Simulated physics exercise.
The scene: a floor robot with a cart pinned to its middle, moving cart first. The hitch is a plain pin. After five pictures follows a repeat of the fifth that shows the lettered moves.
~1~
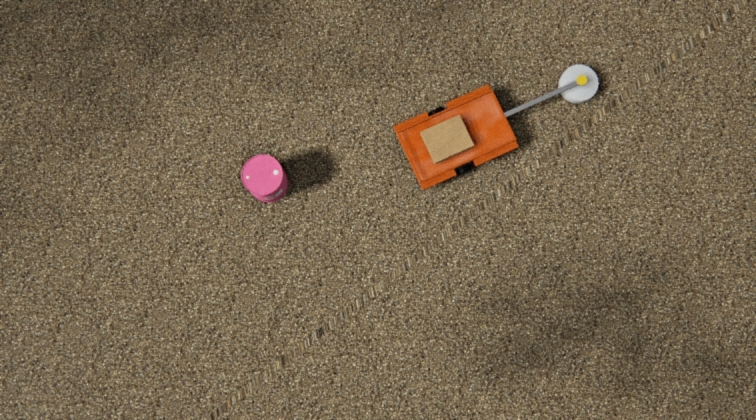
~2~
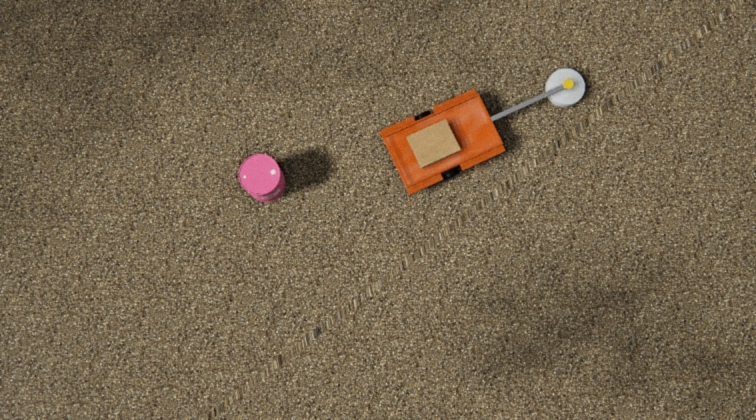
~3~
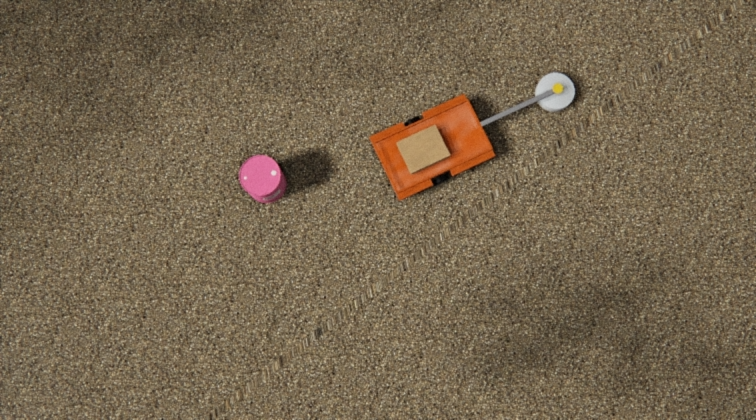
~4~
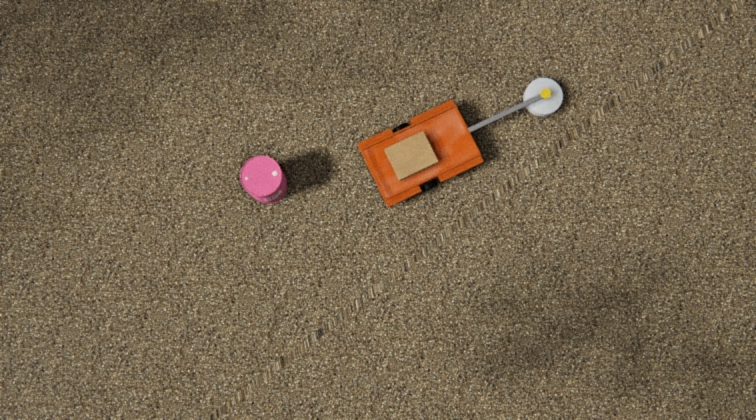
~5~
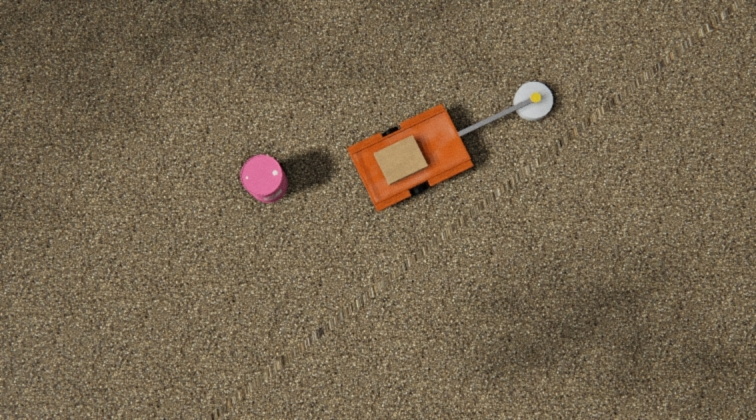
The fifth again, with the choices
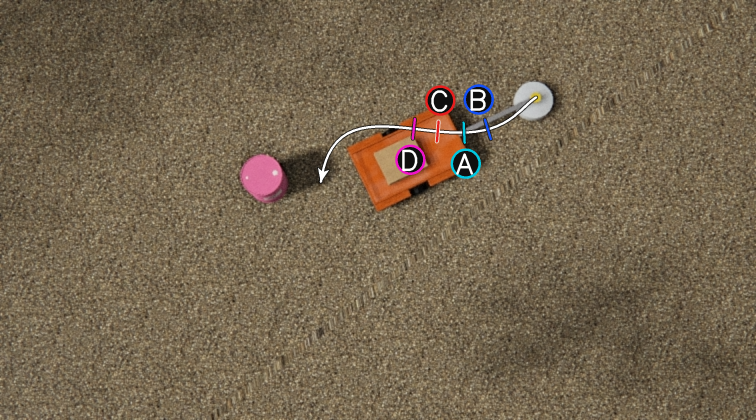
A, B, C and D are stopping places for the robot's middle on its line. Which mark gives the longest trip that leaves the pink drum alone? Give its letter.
As far as tick B.
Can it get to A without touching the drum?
No.
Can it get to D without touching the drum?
For that mark, no.
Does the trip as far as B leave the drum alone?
For that mark, yes.
On the copy, A at (464, 133); B at (488, 129); C at (438, 132); D at (414, 129); the route from (536, 97) via (419, 129) to (321, 182).
On B. First, robot (518, 114), cart (391, 166).
Then, robot (501, 126), cart (372, 173).
Finally, robot (486, 132), cart (356, 179); nothing has been touched.
By contrast, A is too far, the drum has been hit; C is too far, the drum has been hit; D is too far, the drum has been hit.
